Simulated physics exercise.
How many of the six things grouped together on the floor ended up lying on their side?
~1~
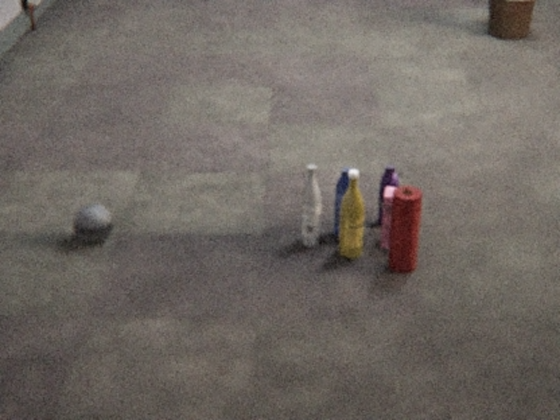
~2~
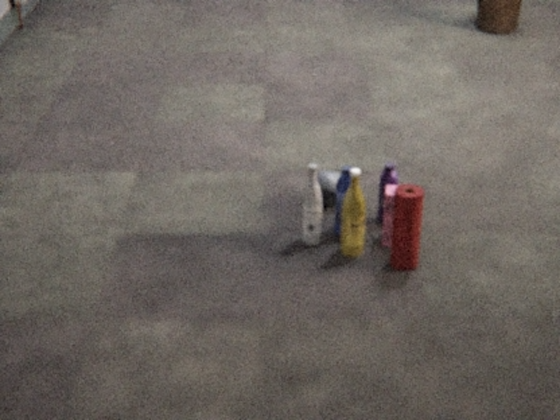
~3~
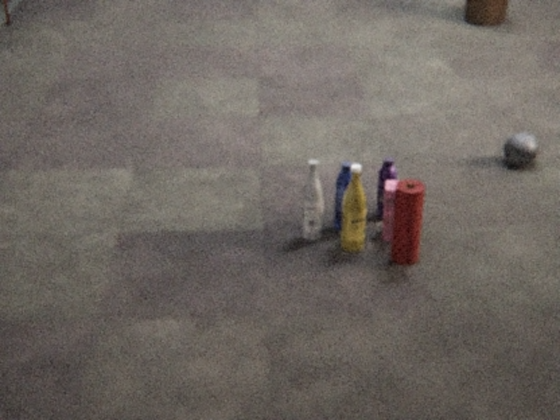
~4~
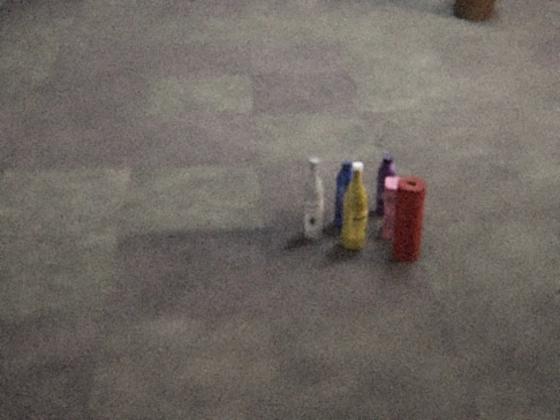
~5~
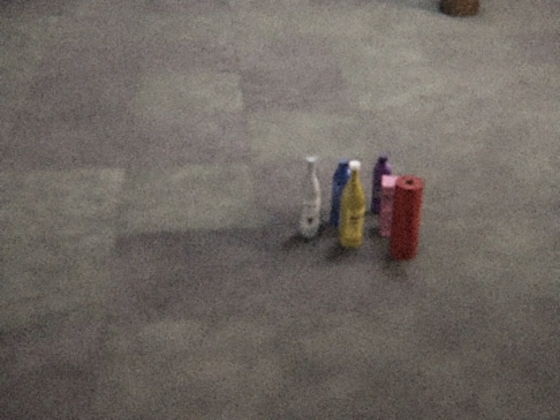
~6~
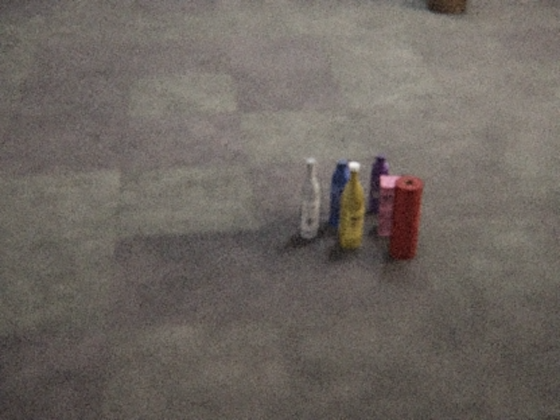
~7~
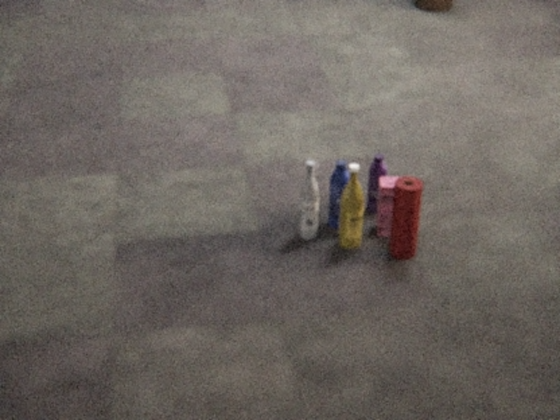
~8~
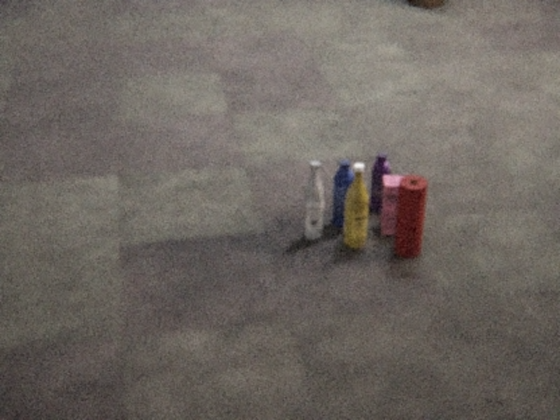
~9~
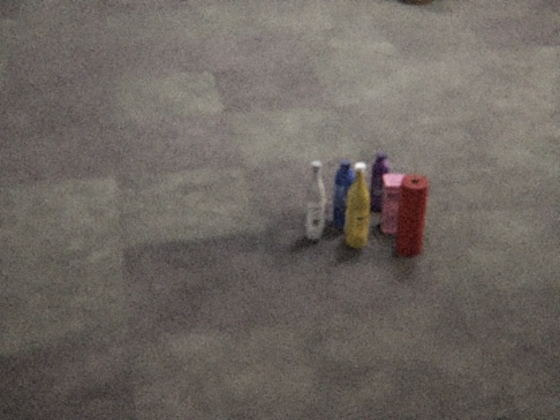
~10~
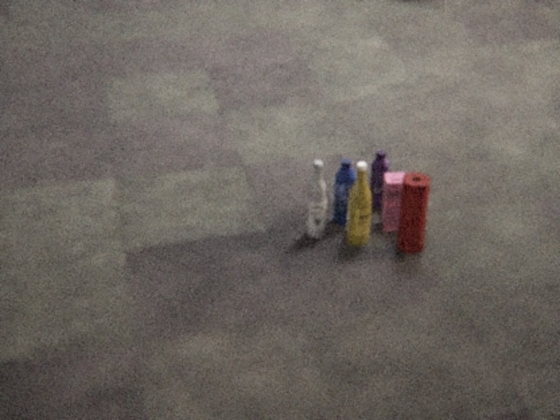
None of them did. The white, yellow, blue and purple bottles, the pink carton and the red roll were all still upright at the end.
